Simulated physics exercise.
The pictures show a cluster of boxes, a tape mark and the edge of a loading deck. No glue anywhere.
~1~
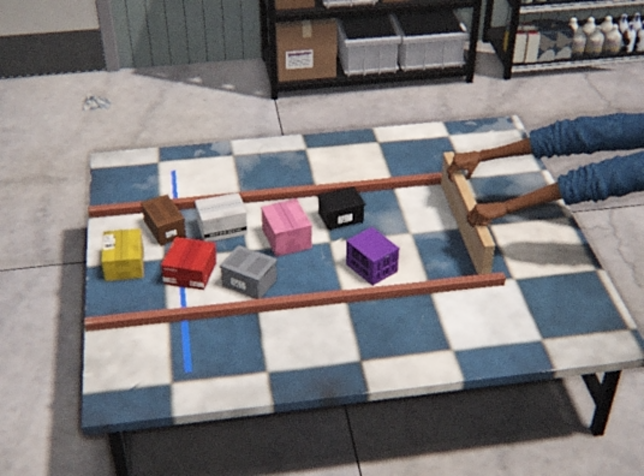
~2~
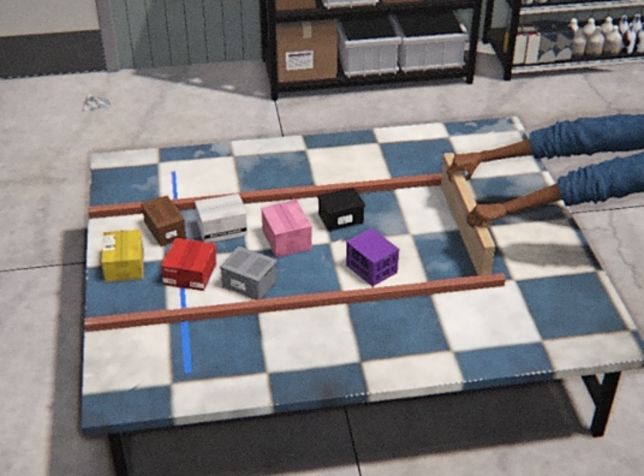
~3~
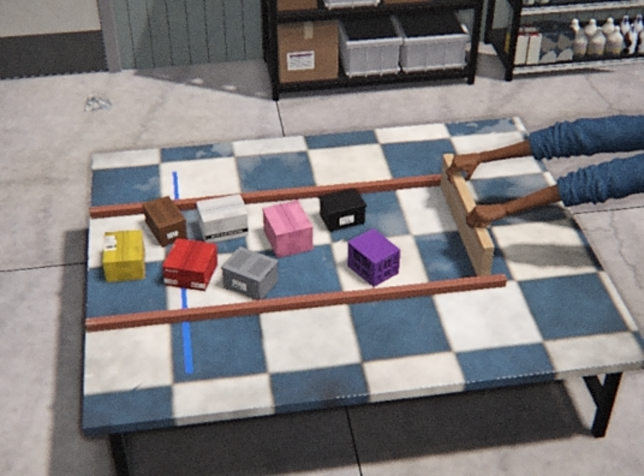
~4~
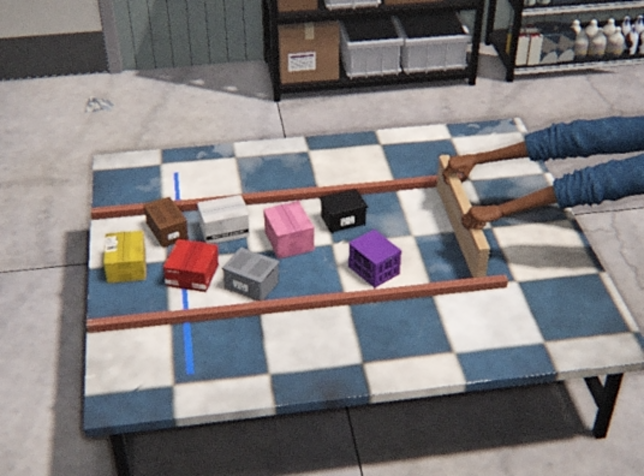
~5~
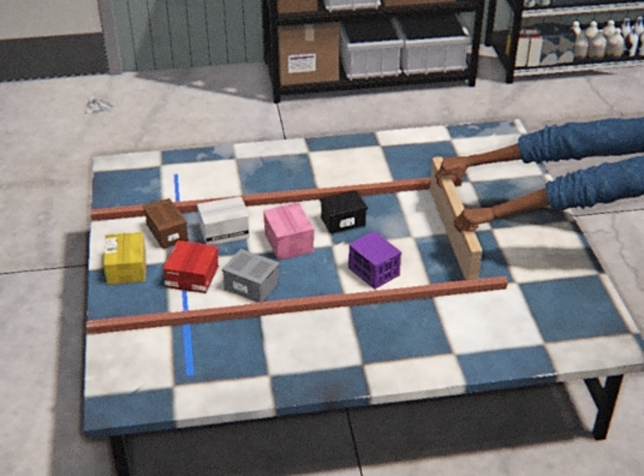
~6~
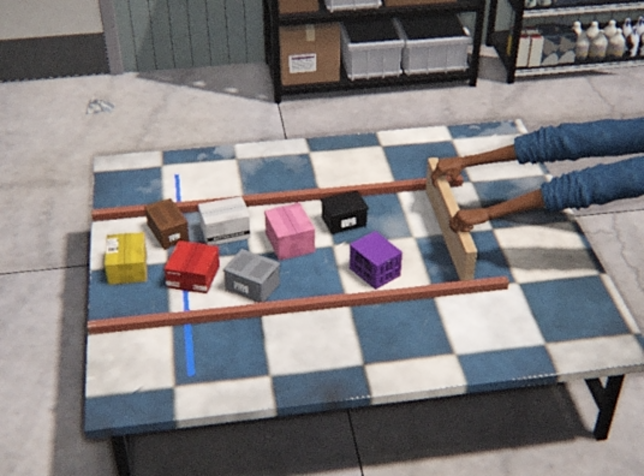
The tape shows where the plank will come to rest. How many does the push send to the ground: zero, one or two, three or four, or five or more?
Outcome: The number that fall off is one or two.
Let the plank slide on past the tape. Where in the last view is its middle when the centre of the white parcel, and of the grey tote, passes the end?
For the white parcel at (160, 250), for the grey tote at (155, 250).
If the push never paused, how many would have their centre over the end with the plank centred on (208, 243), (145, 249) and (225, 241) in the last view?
Past the end: 1, 5 and 0.
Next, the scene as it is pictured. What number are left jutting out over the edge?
1 of them.
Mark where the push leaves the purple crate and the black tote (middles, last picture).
About (167, 277), and the other about (160, 227).
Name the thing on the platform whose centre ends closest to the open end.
It is the red box.
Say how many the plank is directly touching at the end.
That makes 2.
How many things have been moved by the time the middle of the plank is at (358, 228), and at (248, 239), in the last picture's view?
By then 2, and 8.
A little later, none off yet; yellow box at rest near (126, 258); brown tote at rest near (167, 224); red box at rest near (193, 267).
Next, none off yet; yellow box at rest near (126, 258); brown tote moving near (163, 224); red box shifted a little near (180, 266).
When it is over, the number that fall off is one or two; down, brown tote and yellow box.
